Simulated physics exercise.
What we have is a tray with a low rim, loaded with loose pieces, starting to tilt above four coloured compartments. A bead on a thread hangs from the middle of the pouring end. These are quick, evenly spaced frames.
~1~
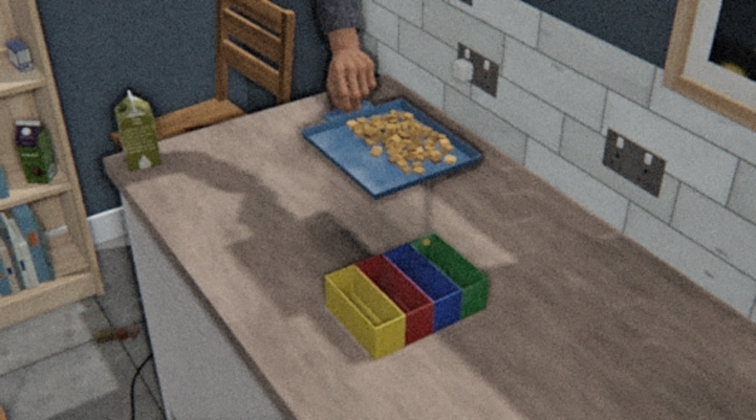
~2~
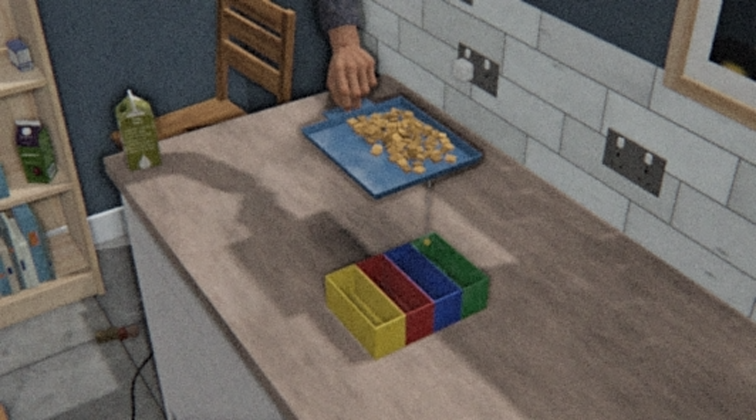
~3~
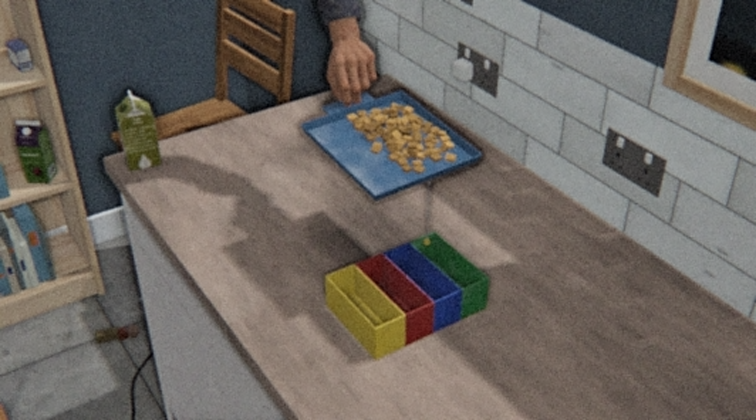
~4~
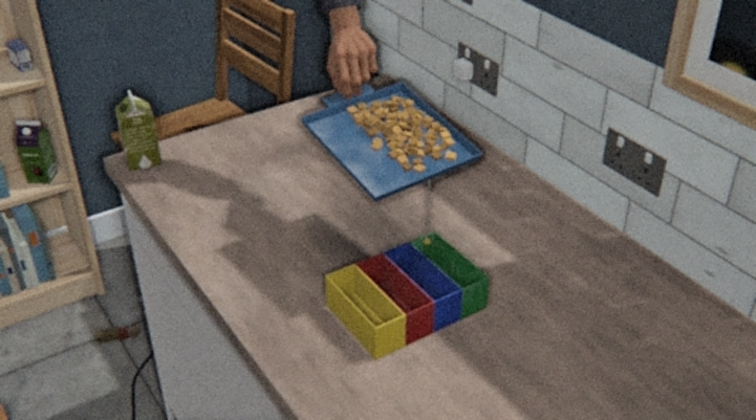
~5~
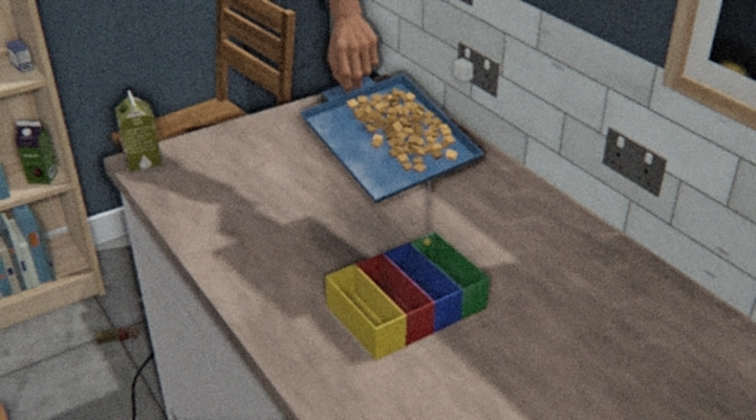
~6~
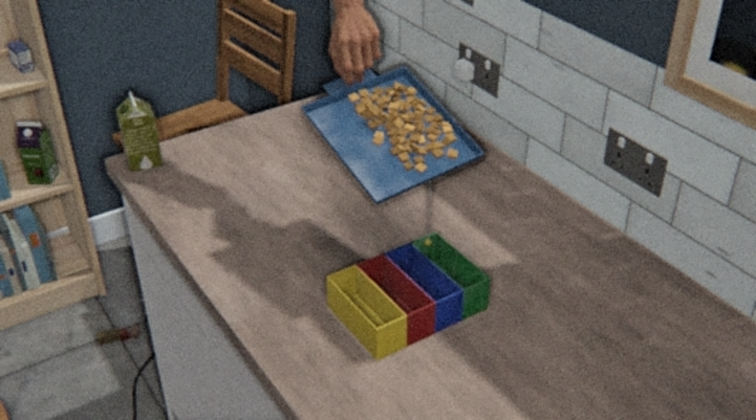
We see a hand holding a blue tray of cereal squares above a counter with yellow, red, blue and green compartments; the tray starts level, then gradually tilts, its front left corner dipping lowest while the pieces remain on it.
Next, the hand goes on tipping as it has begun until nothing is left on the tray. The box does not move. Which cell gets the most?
The red one ends fullest.
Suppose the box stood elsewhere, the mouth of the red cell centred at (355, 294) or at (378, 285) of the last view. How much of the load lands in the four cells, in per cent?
Near 80 % and 100 %.
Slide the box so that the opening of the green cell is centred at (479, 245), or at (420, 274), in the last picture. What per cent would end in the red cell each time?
In turn 30 and 0 in a hundred.
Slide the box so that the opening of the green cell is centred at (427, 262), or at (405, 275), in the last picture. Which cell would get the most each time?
The first try: That blue cell. The second: The green cell.
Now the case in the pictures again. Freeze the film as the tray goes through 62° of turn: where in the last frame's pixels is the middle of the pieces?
Roughly at (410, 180).
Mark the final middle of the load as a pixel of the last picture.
Near (406, 307).
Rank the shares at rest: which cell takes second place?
The runner-up: The cell in blue.
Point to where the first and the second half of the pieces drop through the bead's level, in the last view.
At about (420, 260), then at (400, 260).
Soon, tray tipped steeply; most on the tray; a stray few in the yellow cell; a small part falling or outside the box.
A while on, tray tipped past a quarter turn; a small part on the tray; about a third in the red cell; about a quarter in the blue cell; a small part in the green cell; a small part in the yellow cell; a small part falling or outside the box.
Towards the end, tray tipped past a quarter turn; about half in the red cell; about a third in the blue cell; a small part in the green cell; a small part in the yellow cell; a stray few falling or outside the box.
Finally, tray tipped past a quarter turn; about half in the red cell; about a third in the blue cell; a small part in the green cell; a small part in the yellow cell; a stray few outside the box.
